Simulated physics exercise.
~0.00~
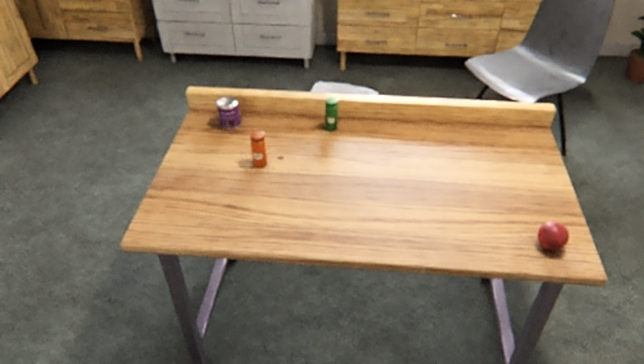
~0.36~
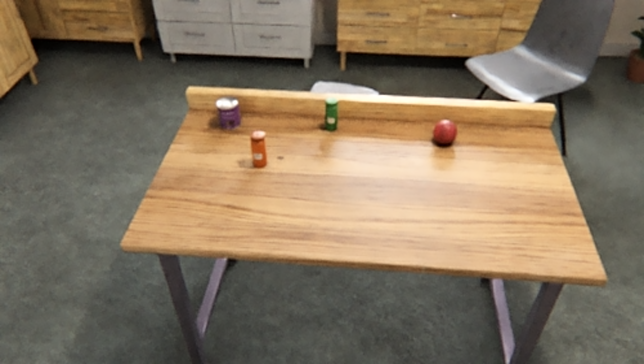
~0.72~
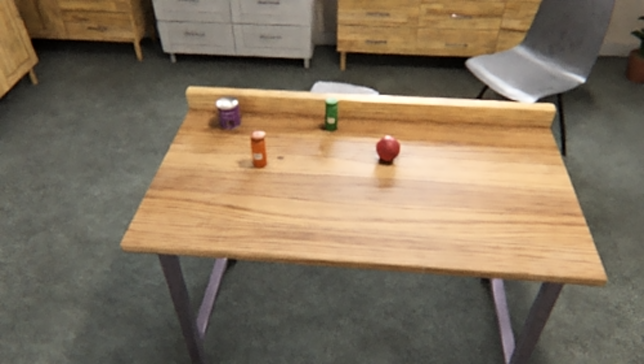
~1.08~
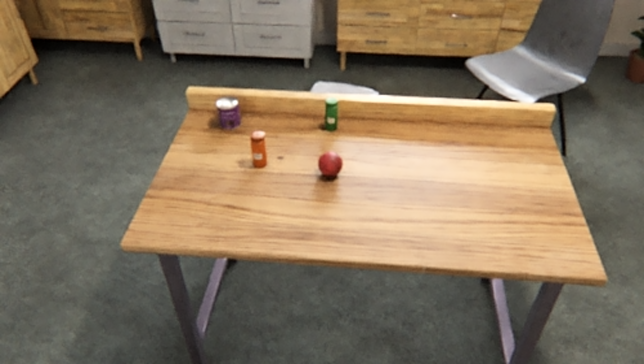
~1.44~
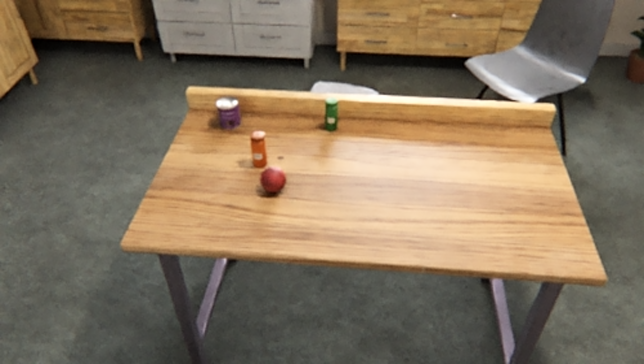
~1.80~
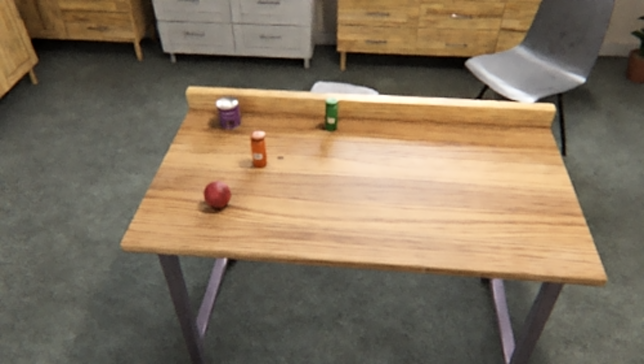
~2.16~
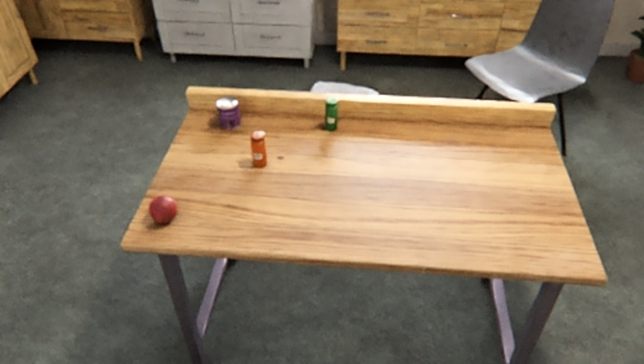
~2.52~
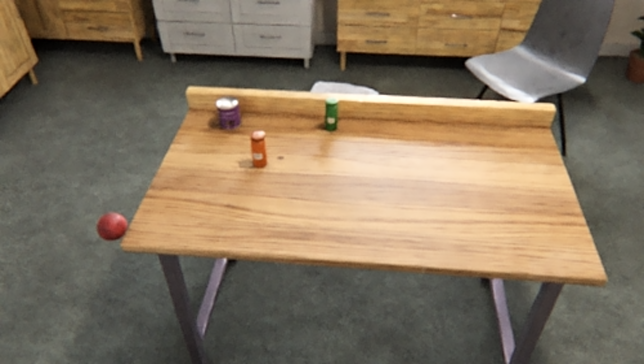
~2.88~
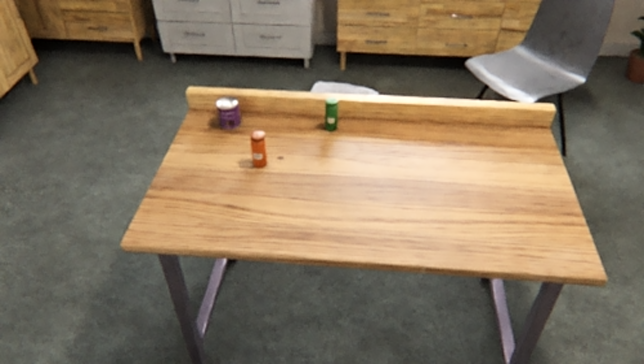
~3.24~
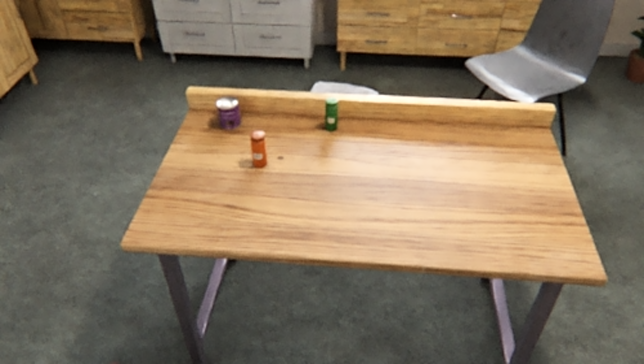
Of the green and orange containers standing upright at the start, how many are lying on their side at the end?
None of them are lying down. Both the green and the orange container are still upright at the end.
